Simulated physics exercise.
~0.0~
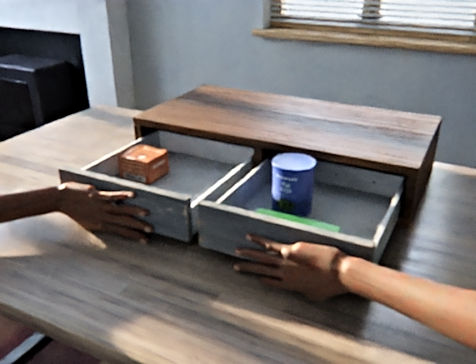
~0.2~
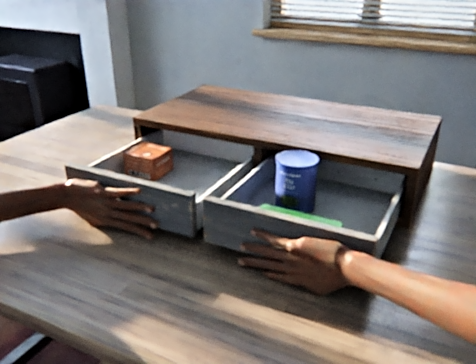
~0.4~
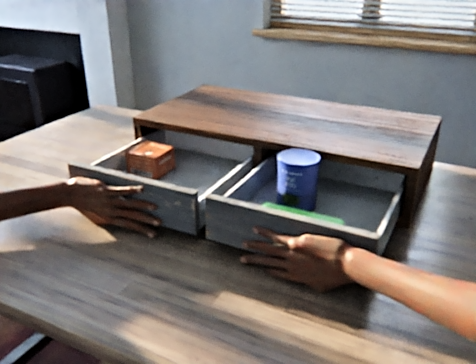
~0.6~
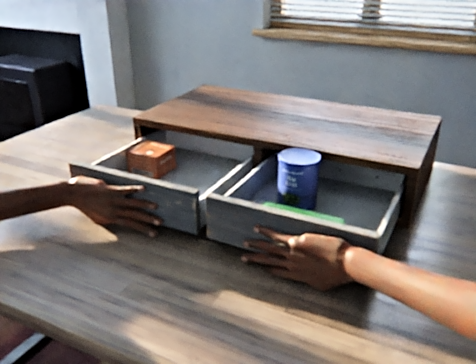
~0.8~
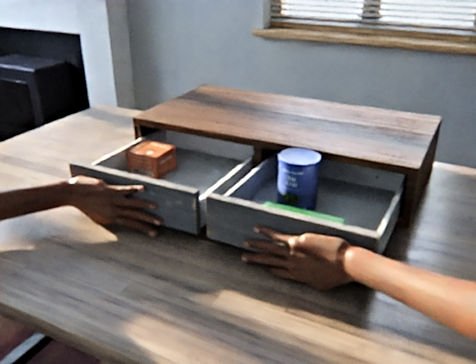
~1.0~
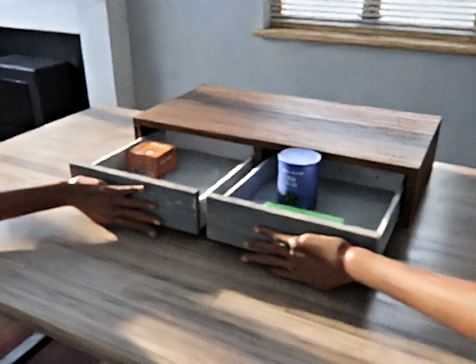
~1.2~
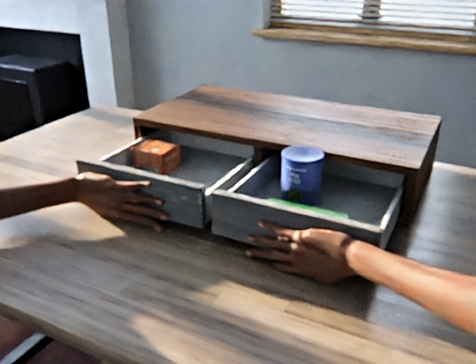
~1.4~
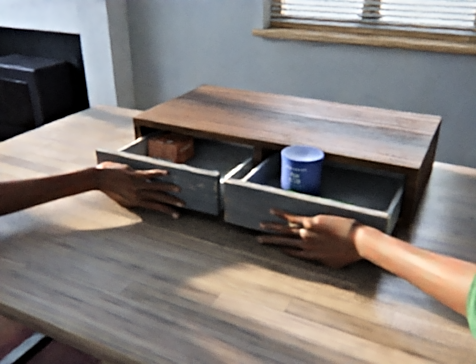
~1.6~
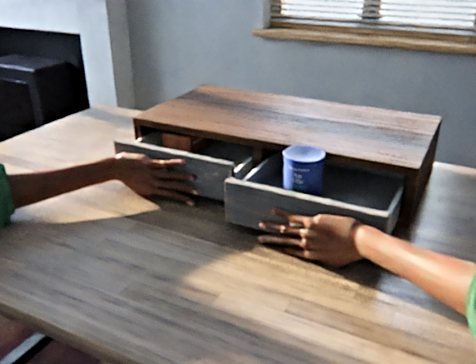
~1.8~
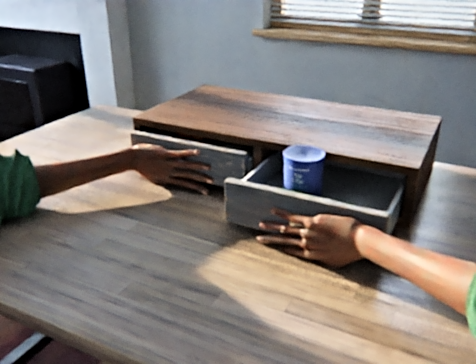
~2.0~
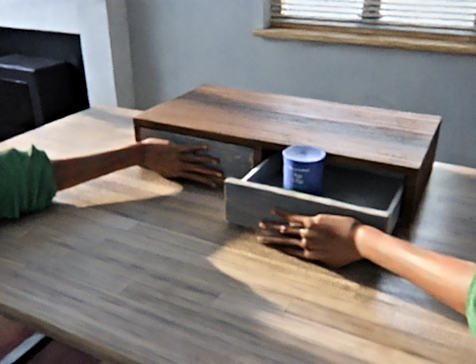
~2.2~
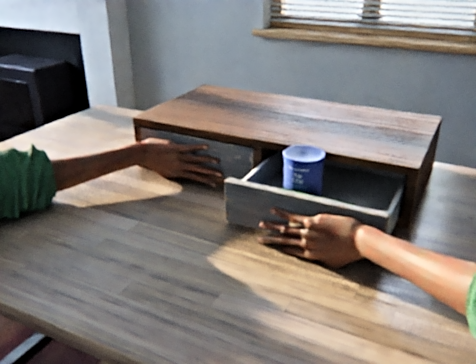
Two hands pushed on the open drawers of a low wooden cabinet, one holding a small orange box and the other a blue tin; the left drawer slid fully shut, while the right moved in a little and stayed partly open.
